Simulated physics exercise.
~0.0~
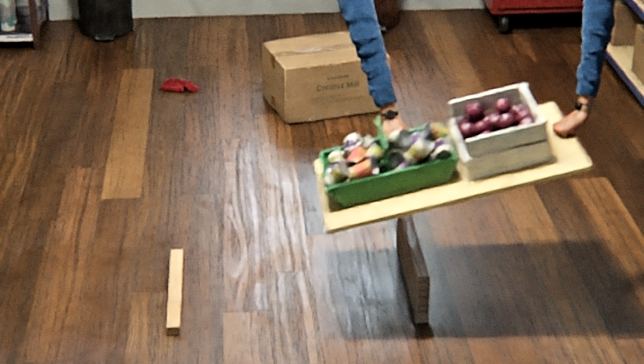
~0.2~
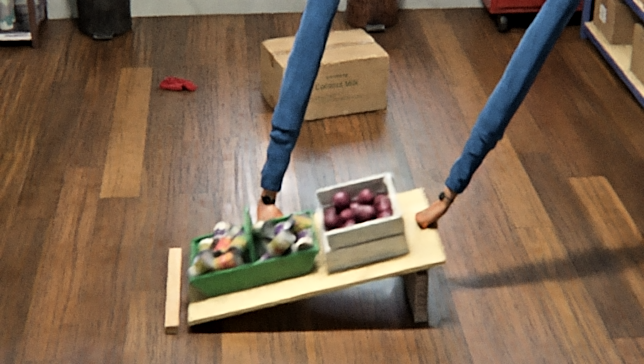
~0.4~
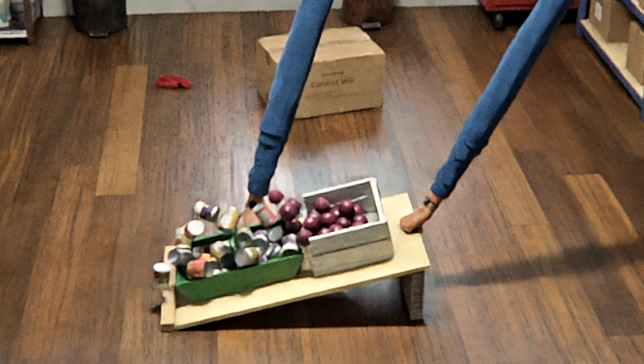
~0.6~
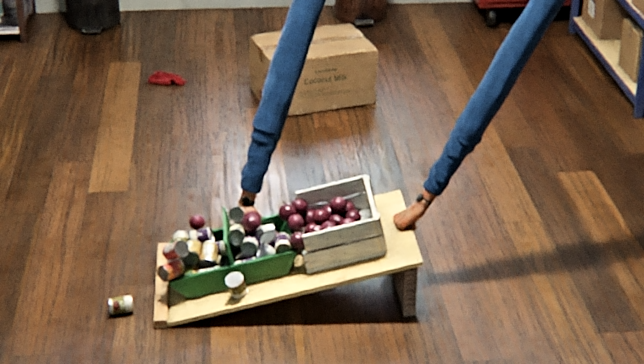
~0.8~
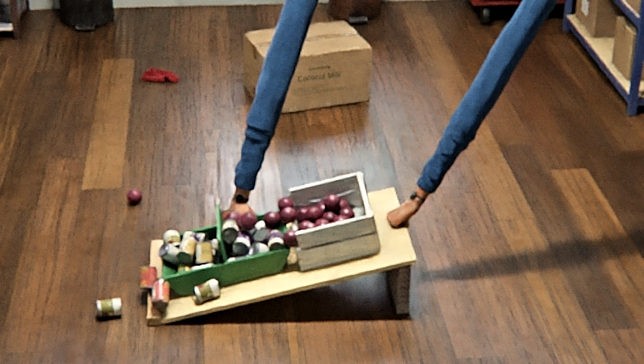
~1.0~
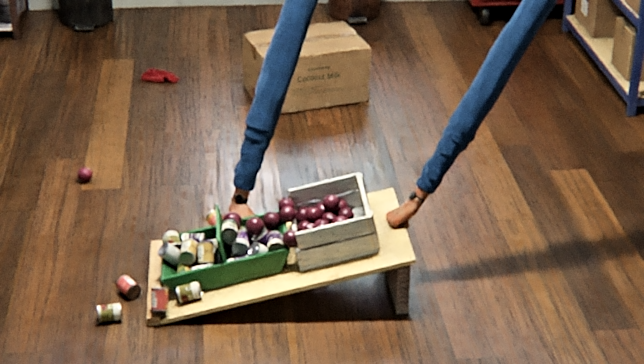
We see two blue-sleeved arms lower a tilted board carrying a green container of small tins and a pale container of red onions onto the floor; the goods surge left, some onions spilling among the tins, and a few tins and an onion end up on the floor.
